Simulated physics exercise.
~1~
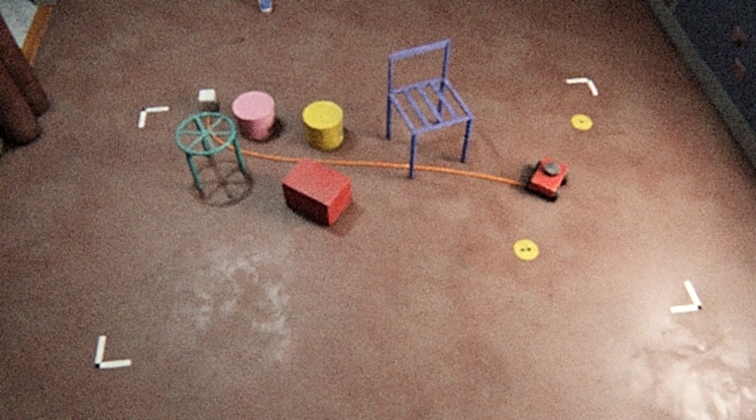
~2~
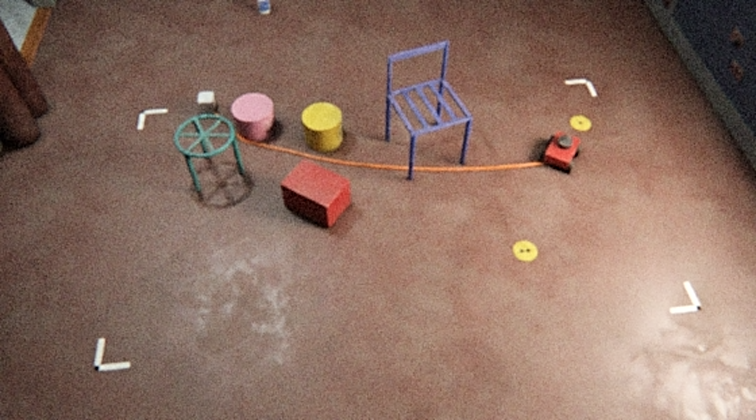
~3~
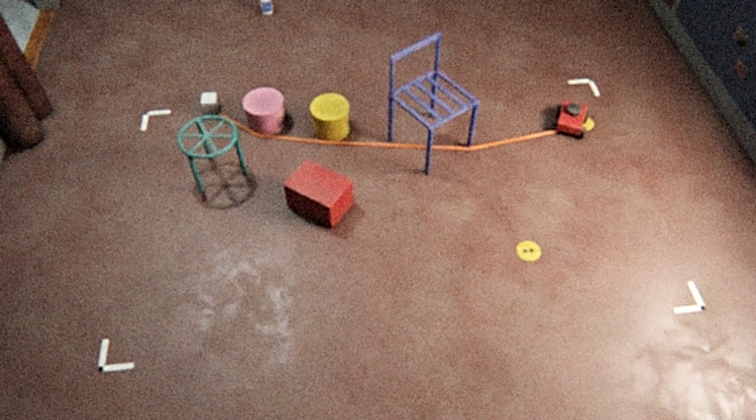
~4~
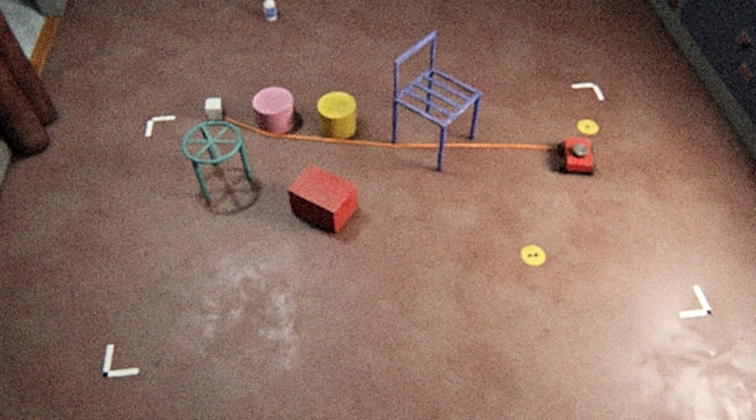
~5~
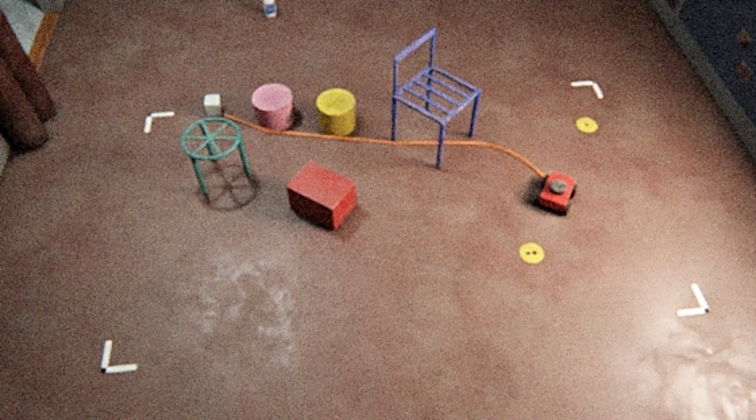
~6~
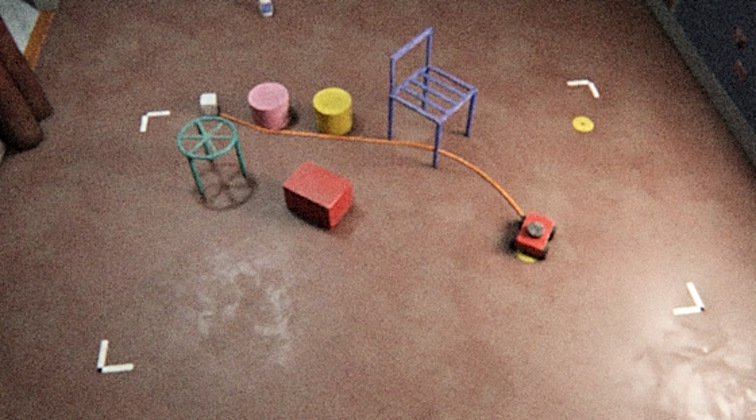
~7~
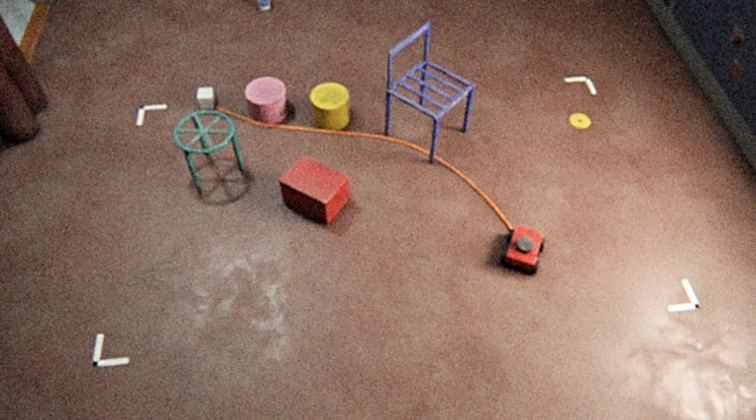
Workshop floor with a small red cart towing an orange lead that nudges bins and a blue chair before curving toward the viewer.
